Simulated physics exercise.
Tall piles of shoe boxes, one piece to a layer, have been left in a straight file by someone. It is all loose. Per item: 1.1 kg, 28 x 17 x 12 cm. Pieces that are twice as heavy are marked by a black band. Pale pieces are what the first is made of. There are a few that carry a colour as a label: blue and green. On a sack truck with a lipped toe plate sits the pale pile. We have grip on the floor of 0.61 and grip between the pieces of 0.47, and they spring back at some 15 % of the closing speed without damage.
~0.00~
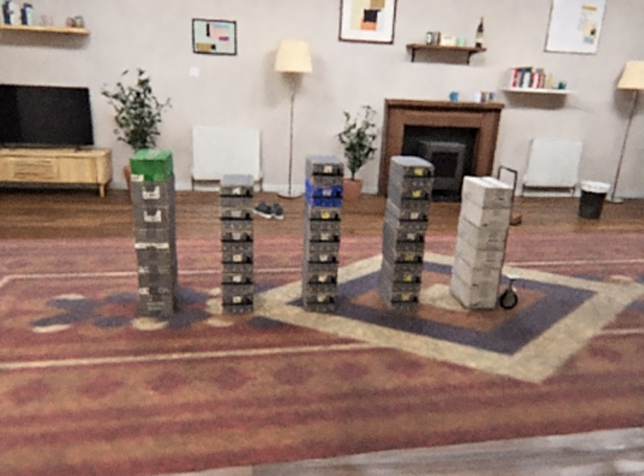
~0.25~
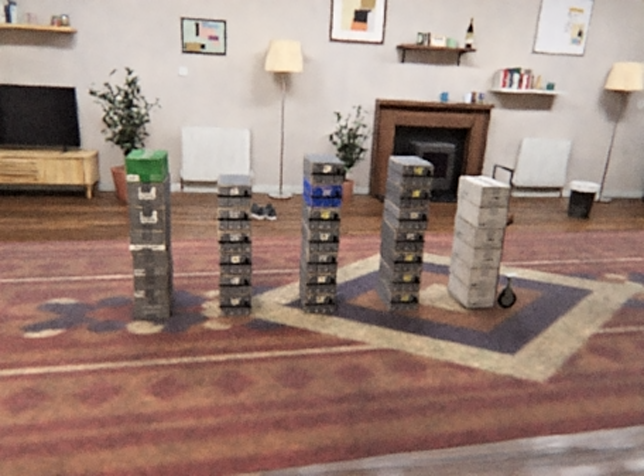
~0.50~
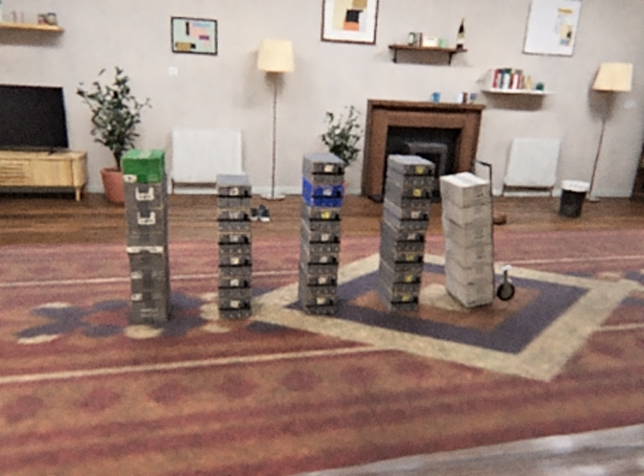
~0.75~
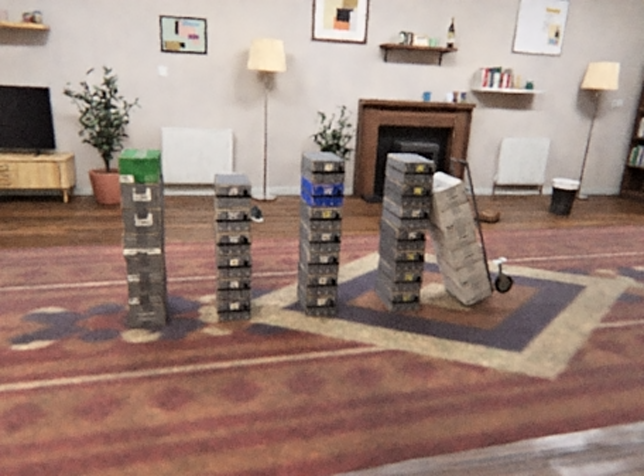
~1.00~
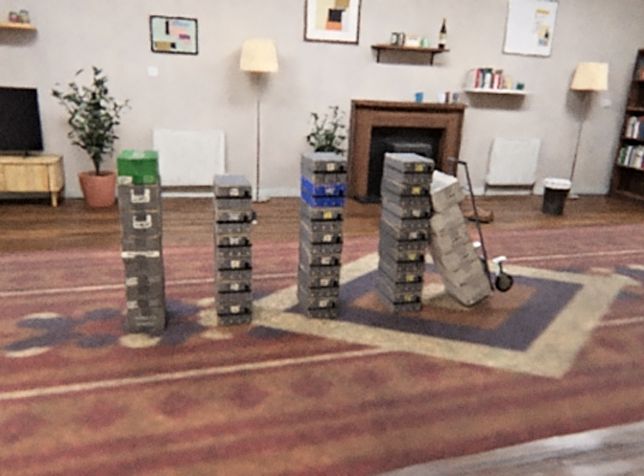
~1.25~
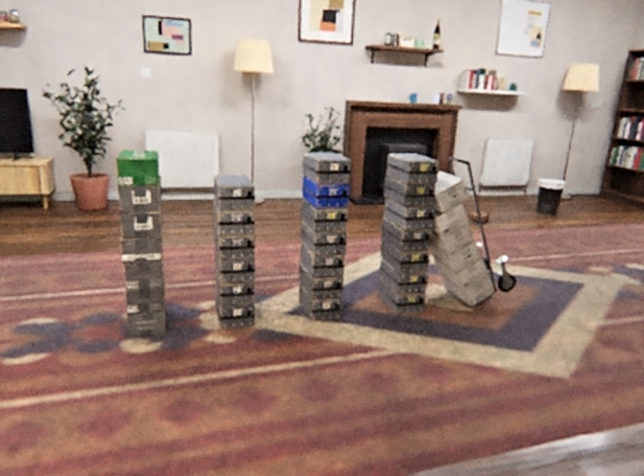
Five tall stacks of boxes stand in a row on a red patterned rug in a living room with a fireplace, lamps and plants, seen from the front. Four are grey, one with a green top and one with a blue layer, and the pale stack at right sits on a hand truck. The camera drifts slightly as the truck tilts left and the pale stack leans towards its grey neighbour.
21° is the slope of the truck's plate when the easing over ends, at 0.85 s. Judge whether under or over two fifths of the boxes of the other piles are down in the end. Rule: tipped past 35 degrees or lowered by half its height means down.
Under two fifths are down.
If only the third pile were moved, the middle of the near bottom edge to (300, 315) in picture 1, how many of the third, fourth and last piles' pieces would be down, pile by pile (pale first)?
Then, pile by pile: Third 0, fourth 0, last 0.
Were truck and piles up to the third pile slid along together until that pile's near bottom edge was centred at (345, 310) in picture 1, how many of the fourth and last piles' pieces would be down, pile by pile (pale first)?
Fourth 0, last 0.
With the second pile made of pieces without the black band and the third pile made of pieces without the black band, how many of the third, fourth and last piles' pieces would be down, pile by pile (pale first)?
Result: Third pile 6, fourth pile 5, last pile 7.
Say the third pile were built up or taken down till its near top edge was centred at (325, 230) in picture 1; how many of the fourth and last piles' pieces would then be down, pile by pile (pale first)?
Down by pile: Fourth 0, last 0.
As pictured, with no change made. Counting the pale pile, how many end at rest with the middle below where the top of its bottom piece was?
I count 1 of the pale pieces.
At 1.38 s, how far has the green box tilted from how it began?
Some 0°.
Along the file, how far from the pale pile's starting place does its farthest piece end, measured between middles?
I'd say close to 30 cm along.
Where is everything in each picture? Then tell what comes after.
In the first frame (we follow the side turned to the camera; the camera moves round a little), truck frame (512, 201) 0° forward; green box (148, 171); blue box (327, 197); no other piece has moved.
The second frame shows truck frame (508, 199) 1° forward; green box (144, 171).
The third frame shows truck frame (491, 194) 10° forward, top of the pale pile leaning 11°; green box (141, 171); no other piece has moved.
The fourth frame shows truck frame (473, 191) 20° forward, top of the pale pile leaning 23°; blue box (328, 196); no other piece has moved.
The fifth frame shows truck frame (471, 191) 21° forward, top of the pale pile leaning 29°; blue box (330, 196); 2 stirred so far.
The sixth frame shows truck frame (474, 191) 21° forward, top of the pale pile leaning 29°; green box (138, 172); blue box (333, 197); one has shifted.
Around 1.38 s, 0 of the pale pile down; none of the 27 other boxes down, 1 disturbed.
Finally (1.9 s), 0 of the pale pile down; none of the 27 other boxes down, 1 disturbed; green box unmoved; blue box unmoved. That is 0 per cent. Seen by the last camera, middles, green box near (139, 167), blue box near (325, 191).
